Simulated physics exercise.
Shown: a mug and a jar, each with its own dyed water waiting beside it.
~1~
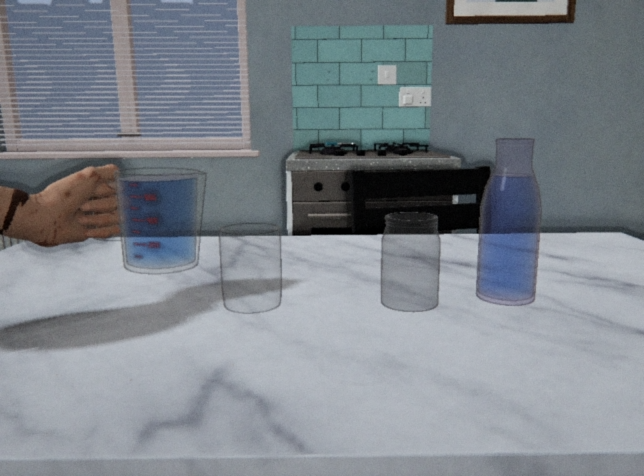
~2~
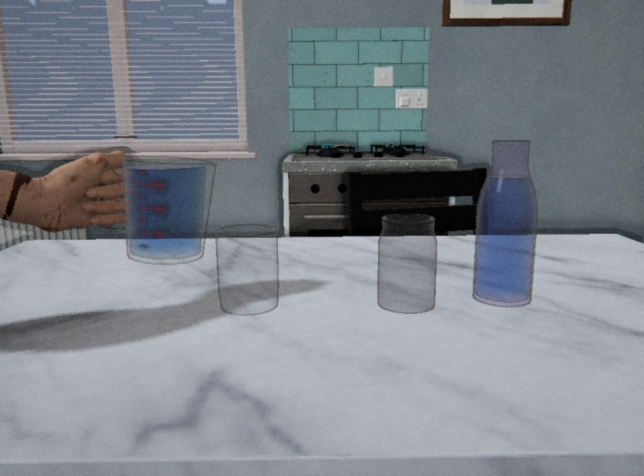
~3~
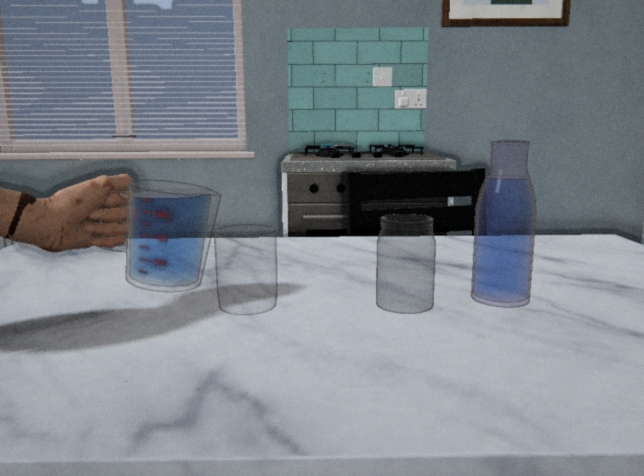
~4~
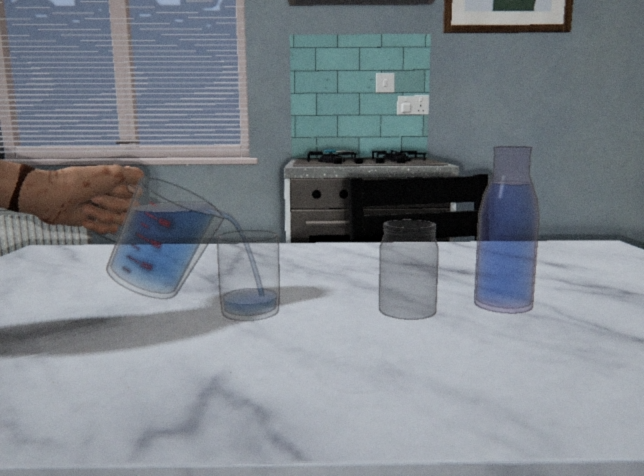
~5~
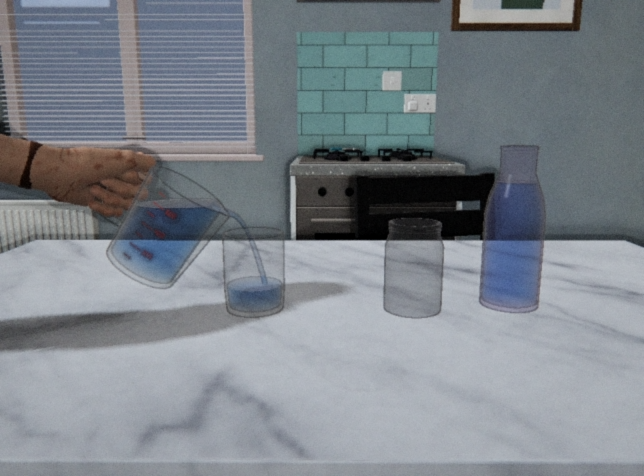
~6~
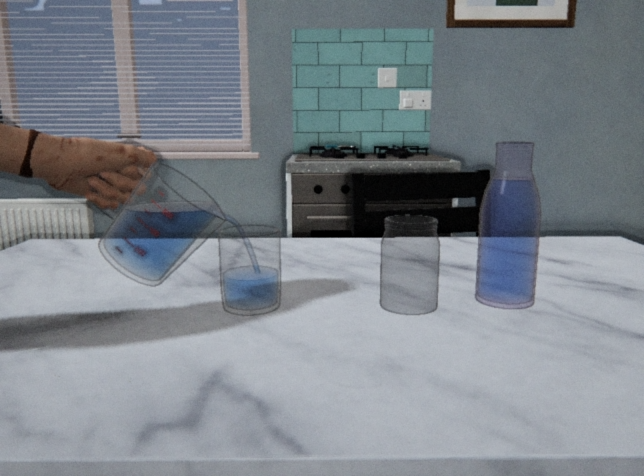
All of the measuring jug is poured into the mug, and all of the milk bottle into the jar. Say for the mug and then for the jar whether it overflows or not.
Mug: Overflows; jar: Overflows.
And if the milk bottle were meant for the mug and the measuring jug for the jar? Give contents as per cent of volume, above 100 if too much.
Roughly 150 per cent, then 180 per cent.
Next, the mug is full to the brim with a puddle round it.
Finally, the mug is full to the brim with a puddle round it; the jar is full to the brim with a puddle round it.
